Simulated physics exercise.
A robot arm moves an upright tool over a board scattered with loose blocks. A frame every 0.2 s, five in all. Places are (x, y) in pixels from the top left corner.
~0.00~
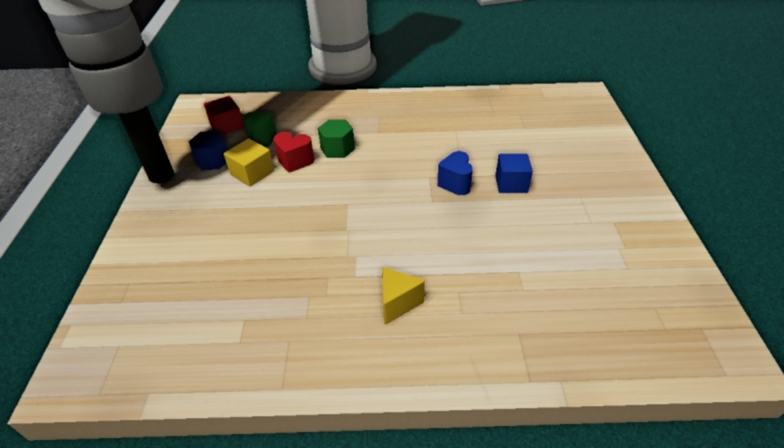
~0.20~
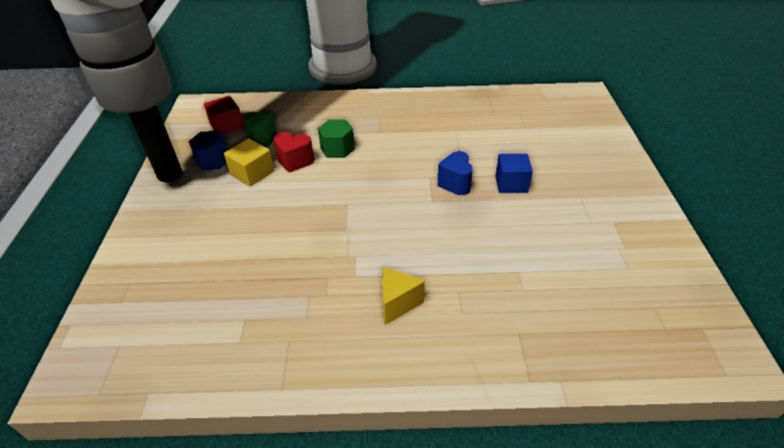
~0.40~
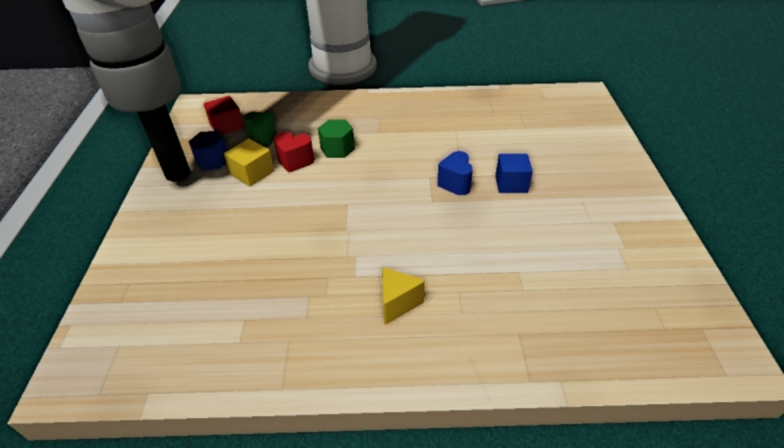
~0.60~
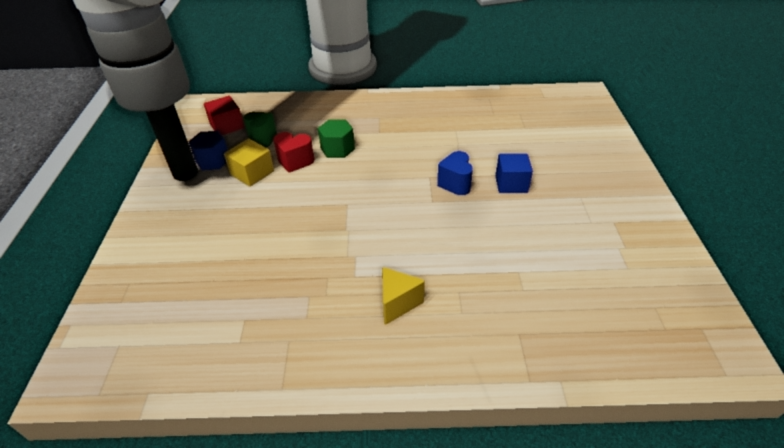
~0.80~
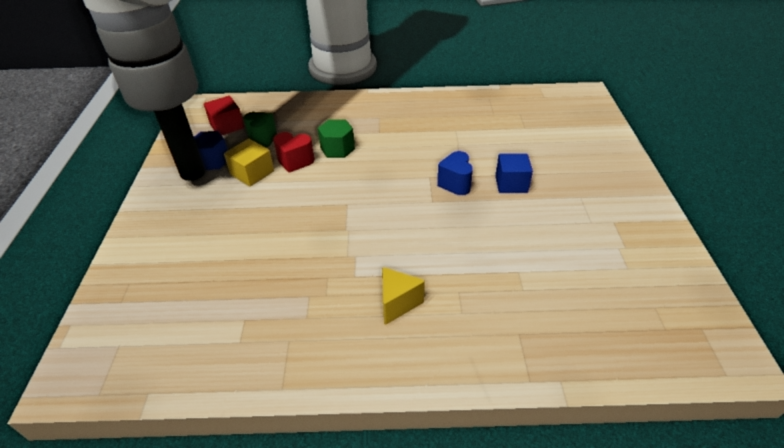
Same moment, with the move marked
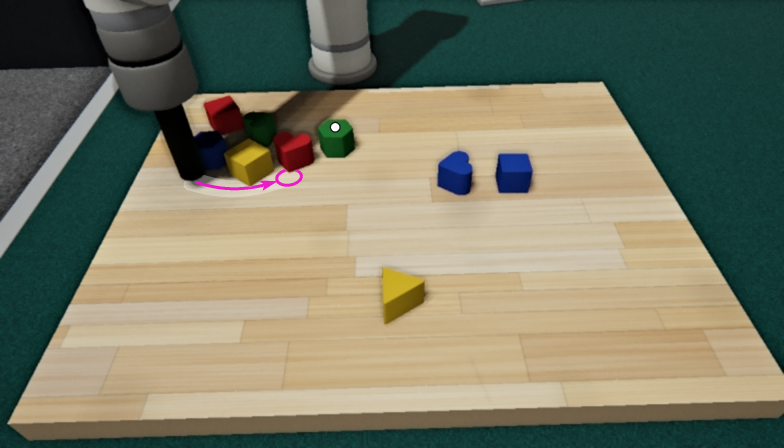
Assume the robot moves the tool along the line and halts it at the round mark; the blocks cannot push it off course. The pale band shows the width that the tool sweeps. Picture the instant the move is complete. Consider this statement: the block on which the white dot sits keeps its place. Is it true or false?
True.
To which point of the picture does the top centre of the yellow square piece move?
I expect it at (262, 144).
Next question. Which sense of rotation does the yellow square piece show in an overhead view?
Answer: Against the clock.
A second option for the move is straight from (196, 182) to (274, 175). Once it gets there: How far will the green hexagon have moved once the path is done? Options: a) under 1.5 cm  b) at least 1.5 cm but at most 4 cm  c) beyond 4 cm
My answer is option b.
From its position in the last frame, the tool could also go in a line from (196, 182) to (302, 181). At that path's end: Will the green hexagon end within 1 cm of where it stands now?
It seems not.
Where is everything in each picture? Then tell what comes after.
Tool's lower end at (162, 176); yellow square piece at (247, 151); red heart block at (291, 140); green hexagon at (335, 127), in the first frame.
Tool at (170, 175); blocks still, in the second frame.
Tool at (178, 174); blocks still, in the third frame.
Tool at (186, 174); blocks still, in the fourth frame.
Tool at (193, 173); yellow square piece at (247, 151); red heart block at (291, 140); green hexagon at (335, 127), in the fifth frame.
Drawn move, from (196, 182) by way of (225, 188) and (258, 186) to (289, 177); the dot is on the green hexagon.
What follows on the original path. One third of the way, tool at (222, 179); nothing pushed yet.
Two thirds of the way, tool at (257, 177); yellow square piece at (258, 147), turned 40° anticlockwise; red heart block at (293, 139), turned 10° clockwise.
At the end, tool at (287, 168); yellow square piece at (262, 144), turned 60° anticlockwise; red heart block at (294, 138), turned 15° clockwise; green hexagon still.
